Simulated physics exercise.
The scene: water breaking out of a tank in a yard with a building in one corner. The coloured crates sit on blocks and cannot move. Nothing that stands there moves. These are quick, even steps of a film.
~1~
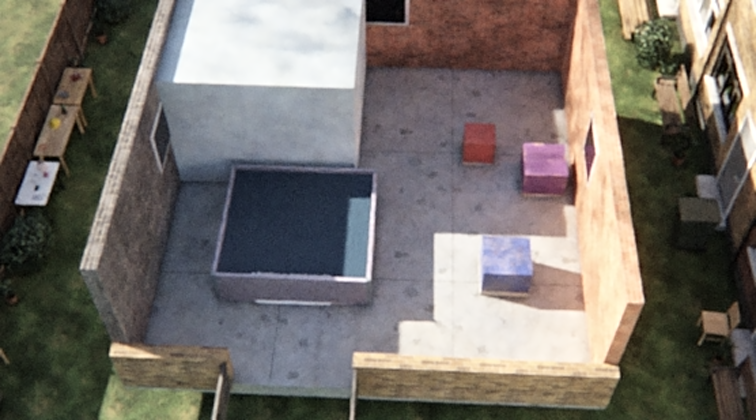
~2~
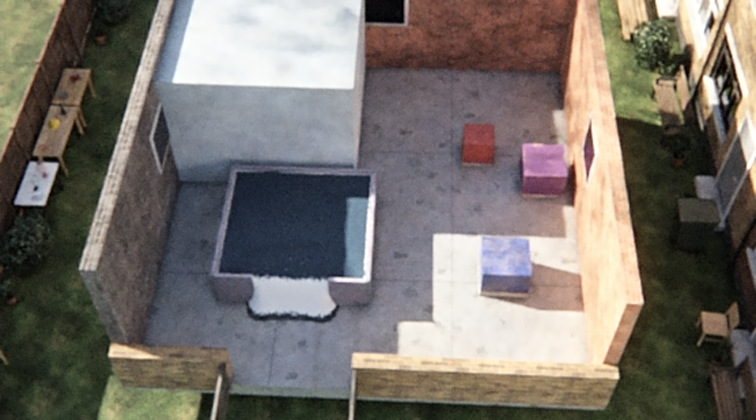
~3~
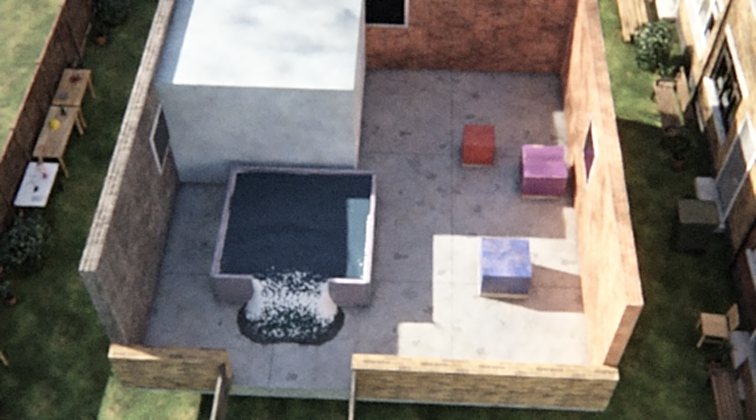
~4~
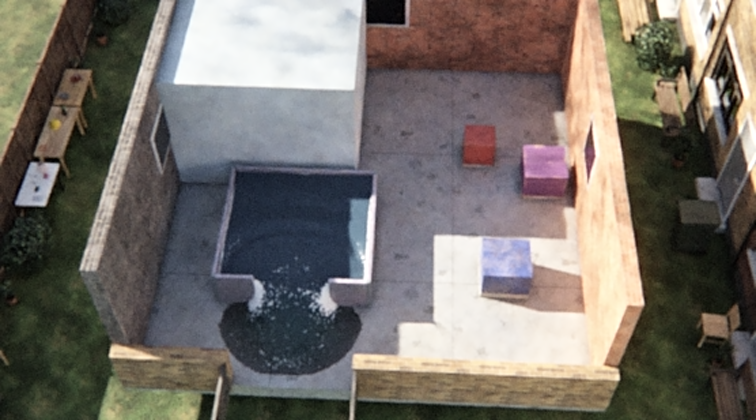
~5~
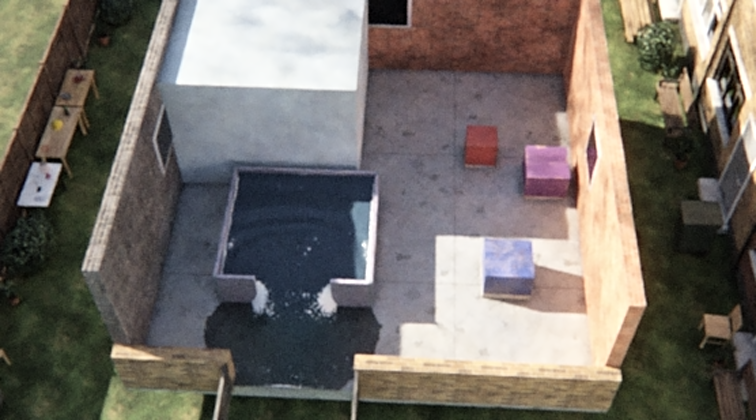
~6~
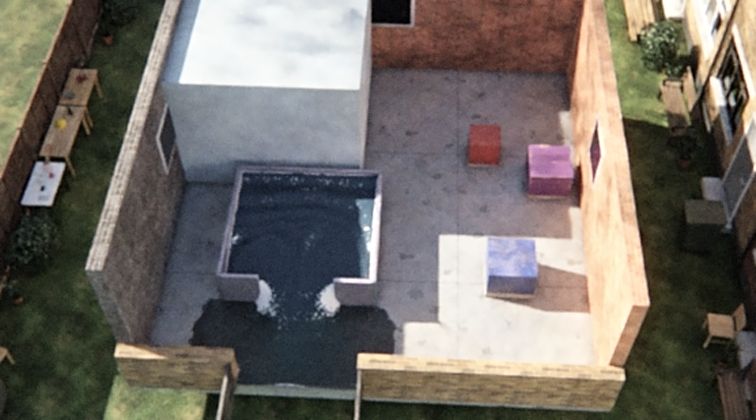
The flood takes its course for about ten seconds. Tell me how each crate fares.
In the end: The purple crate escapes dry; the blue crate escapes dry; the red crate escapes dry.
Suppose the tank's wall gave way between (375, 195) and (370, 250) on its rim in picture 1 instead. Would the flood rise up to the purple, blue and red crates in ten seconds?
Purple is soaked; blue is soaked; red gets wet.
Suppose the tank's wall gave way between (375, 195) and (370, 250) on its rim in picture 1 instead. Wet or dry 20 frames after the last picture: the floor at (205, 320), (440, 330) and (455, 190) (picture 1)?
In turn: Not flooded, flooded, covered.
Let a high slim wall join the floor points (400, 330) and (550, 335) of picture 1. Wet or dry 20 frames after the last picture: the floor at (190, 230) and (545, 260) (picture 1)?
In turn: Under water, clear.
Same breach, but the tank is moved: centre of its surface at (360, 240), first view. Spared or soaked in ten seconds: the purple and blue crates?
Then: Purple gets wet; blue ends up wet.
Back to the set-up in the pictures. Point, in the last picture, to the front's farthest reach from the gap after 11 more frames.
At about (526, 383).
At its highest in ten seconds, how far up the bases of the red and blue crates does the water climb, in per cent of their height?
In turn 10 and 30 per cent.
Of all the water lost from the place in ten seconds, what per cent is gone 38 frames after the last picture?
About 80 per cent.
A moment on, water covers 15 % of the floor; the purple crate not reached, the blue crate not reached, the red crate not reached.
Next, water covers 20 % of the floor; the purple crate not reached, the blue crate not reached, the red crate not reached.
Then, water covers 35 % of the floor; the purple crate not reached, the blue crate water round its plinth, the red crate not reached.
Later, water covers 40 % of the floor; the purple crate not reached, the blue crate water round its plinth, the red crate not reached.
In the end, water covers 45 % of the floor; the purple crate stayed above the water, the blue crate stayed above the water, the red crate stayed above the water.
